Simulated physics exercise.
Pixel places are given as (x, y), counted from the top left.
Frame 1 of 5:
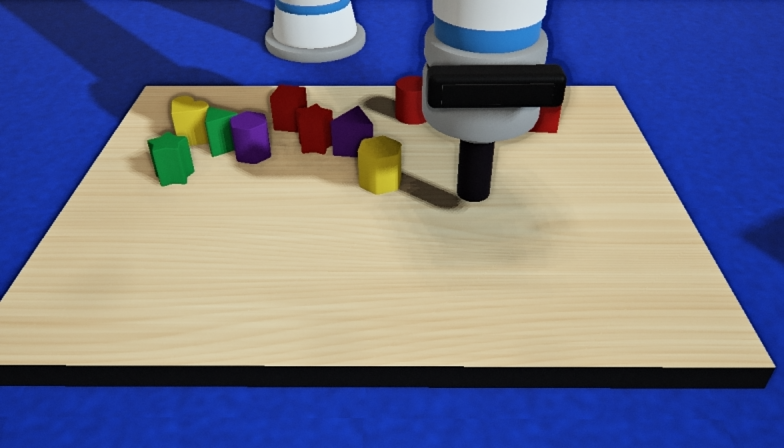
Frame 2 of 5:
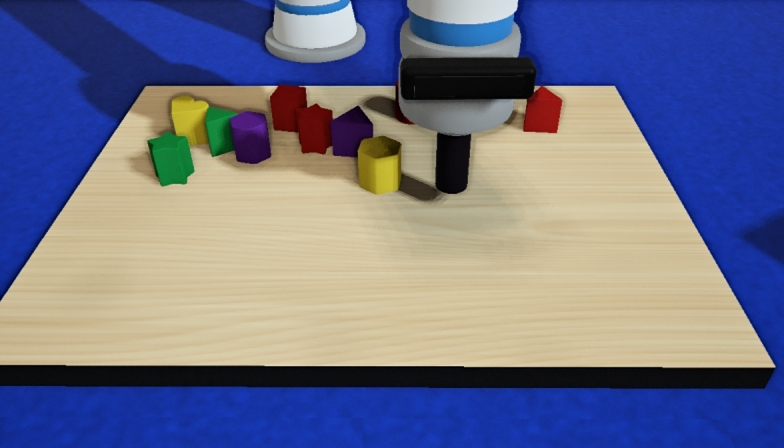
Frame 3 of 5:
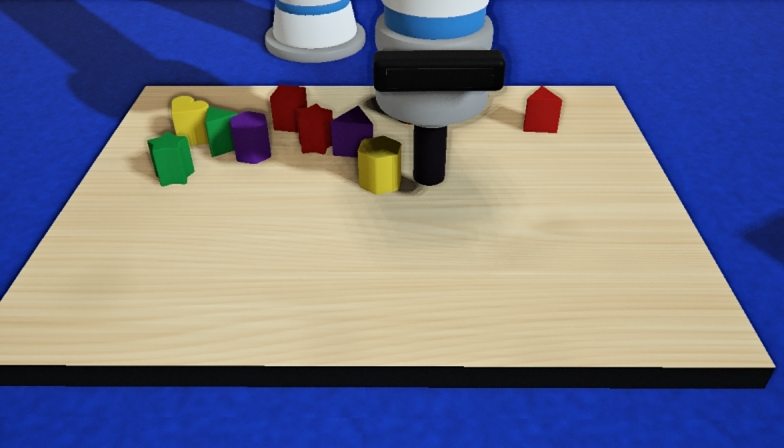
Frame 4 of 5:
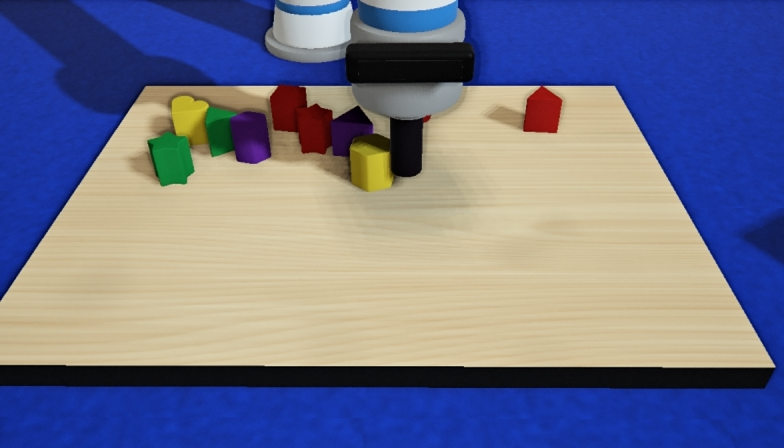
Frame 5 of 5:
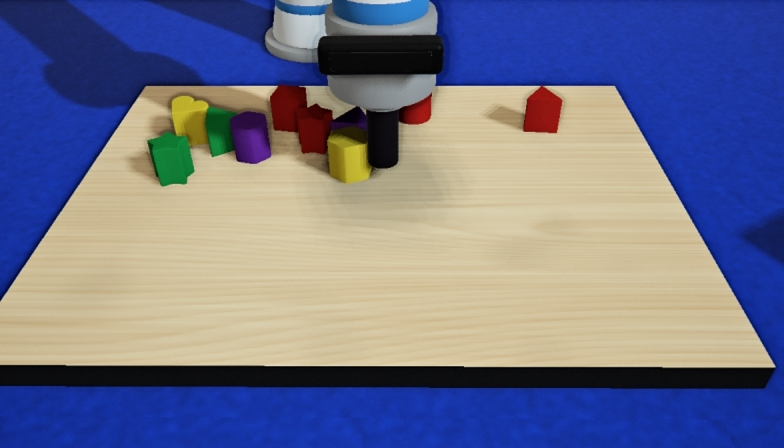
A robot arm with a black rod glides left across a wooden board toward a yellow hexagonal block, while the other colourful blocks sit still. The rod then meets the yellow block's right side and pushes it a short way left and slightly back, near the purple triangular piece.
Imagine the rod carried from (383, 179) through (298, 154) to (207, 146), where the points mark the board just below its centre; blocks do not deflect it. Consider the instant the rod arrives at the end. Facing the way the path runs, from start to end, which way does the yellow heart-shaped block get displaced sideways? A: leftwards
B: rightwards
My pick is B.
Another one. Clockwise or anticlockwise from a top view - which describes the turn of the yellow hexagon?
From overhead, anticlockwise.
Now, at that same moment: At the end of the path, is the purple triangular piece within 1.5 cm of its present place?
Final answer: Yes.
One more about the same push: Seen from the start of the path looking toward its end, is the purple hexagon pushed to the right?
Final answer: No.
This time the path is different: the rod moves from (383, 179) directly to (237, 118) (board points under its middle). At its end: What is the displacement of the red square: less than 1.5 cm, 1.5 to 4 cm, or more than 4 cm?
Covers over 4 cm.
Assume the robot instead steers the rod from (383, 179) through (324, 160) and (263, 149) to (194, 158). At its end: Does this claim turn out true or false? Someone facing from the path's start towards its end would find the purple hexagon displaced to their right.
False.
On the path given first. One third of the way, rod at (325, 143); yellow hexagon at (289, 125), turned 15° anticlockwise.
Two thirds of the way, rod at (265, 133); yellow heart-shaped block at (180, 101), turned 30° anticlockwise; green triangular piece at (203, 106), turned 45° clockwise; purple hexagon at (191, 127), turned 15° anticlockwise; yellow hexagon at (227, 118), turned 35° anticlockwise.
At the end, rod at (203, 129); yellow heart-shaped block at (165, 94); green triangular piece at (156, 108), turned 120° clockwise; purple hexagon at (140, 138), turned 50° anticlockwise; yellow hexagon at (164, 121), turned 75° anticlockwise; purple triangular piece still.
